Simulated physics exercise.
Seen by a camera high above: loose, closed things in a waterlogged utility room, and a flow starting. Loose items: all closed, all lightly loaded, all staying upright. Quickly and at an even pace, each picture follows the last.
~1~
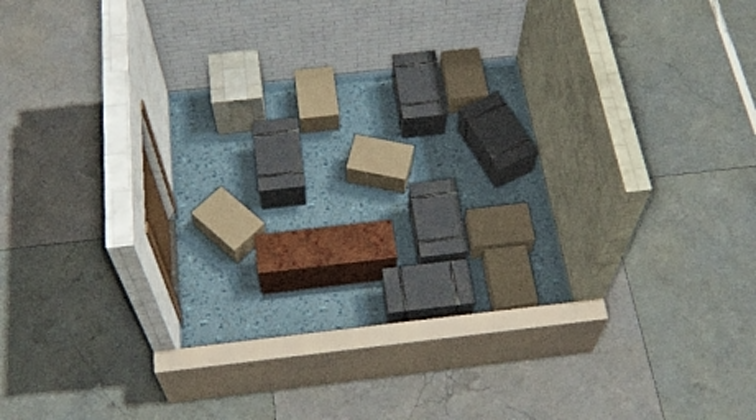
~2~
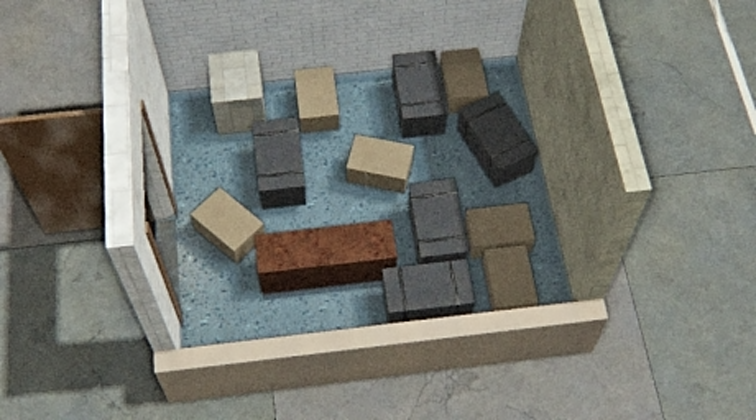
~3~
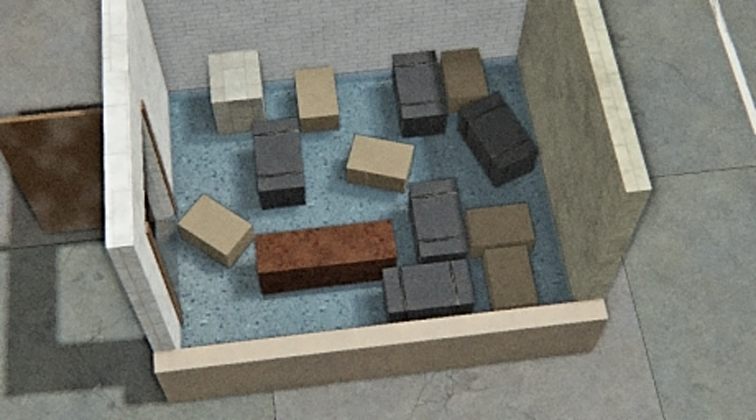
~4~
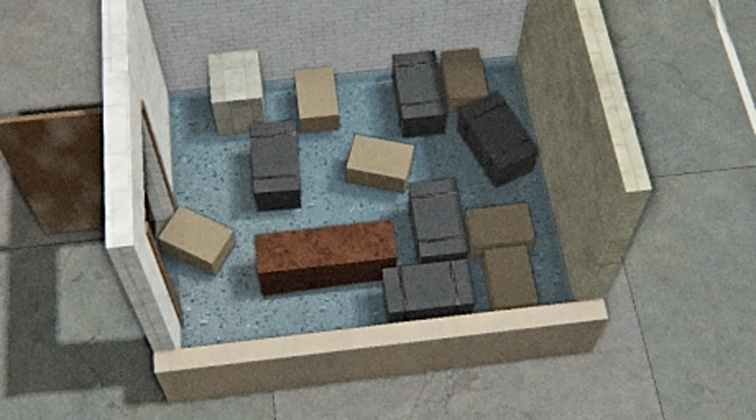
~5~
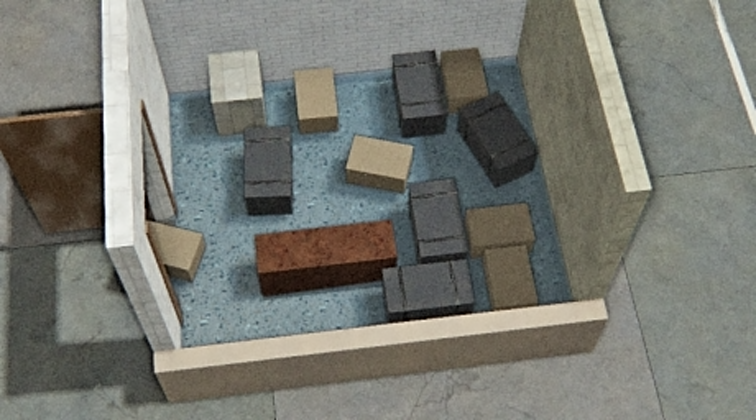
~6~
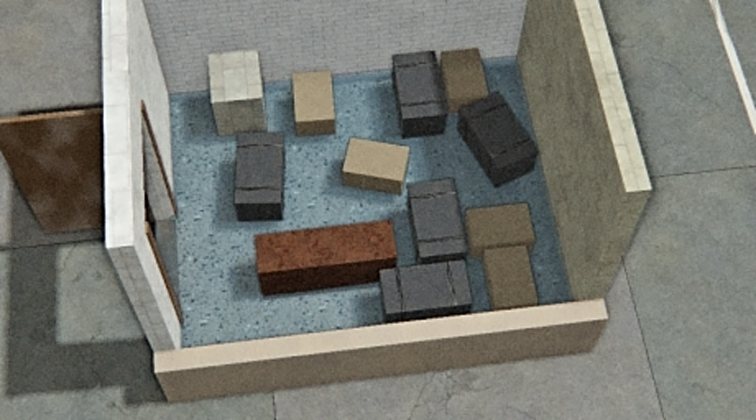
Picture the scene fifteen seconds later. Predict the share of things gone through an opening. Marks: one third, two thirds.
The amount is a third up to two thirds.
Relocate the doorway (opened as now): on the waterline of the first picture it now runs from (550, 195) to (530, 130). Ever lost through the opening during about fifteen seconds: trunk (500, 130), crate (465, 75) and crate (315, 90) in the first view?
Following that order: Escaped; escaped; remains behind.
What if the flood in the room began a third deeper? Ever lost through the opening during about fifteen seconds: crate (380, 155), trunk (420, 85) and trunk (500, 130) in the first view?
Outcomes, first to last: Departed, kept back, kept back.
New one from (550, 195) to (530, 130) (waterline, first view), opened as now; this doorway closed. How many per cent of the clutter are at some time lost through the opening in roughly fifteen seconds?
About 50 %.
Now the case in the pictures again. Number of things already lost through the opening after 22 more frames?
All told, it is 3.
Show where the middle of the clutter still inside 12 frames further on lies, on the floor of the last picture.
Mean floor position: Approx. (384, 212) px, last view.
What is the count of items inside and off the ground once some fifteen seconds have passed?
That adds up to 7.
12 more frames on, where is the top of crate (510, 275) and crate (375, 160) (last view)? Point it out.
Roughly (469, 288) for the first, roughly (268, 208) for the second.
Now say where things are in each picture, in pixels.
A trunk at (278, 154) floats; a crate at (316, 92), afloat; 0 of 11 have shifted, in the first frame.
A trunk at (278, 154), afloat; a crate at (316, 92), afloat; 0 of 11 have shifted, in the second frame.
A trunk at (278, 154), afloat; a crate at (316, 92), afloat; 1 of 11 have shifted, in the third frame.
A trunk at (275, 156), afloat, close to its start; a crate at (316, 92) floats; 1 of 11 have shifted, in the fourth frame.
A trunk at (268, 161), afloat, close to its start; a crate at (316, 93) floats; 2 of 11 have shifted, in the fifth frame.
A trunk at (259, 167), afloat, close to its start; a crate at (313, 96) floats, close to its start; 2 of 11 have shifted, in the sixth frame.
A moment on, 1 of 11 are out; 10 afloat.
Next, 2 of 11 are out; 9 afloat.
Later, 3 of 11 are out; 8 afloat.
In the end, 4 of 11 are out; 7 afloat.
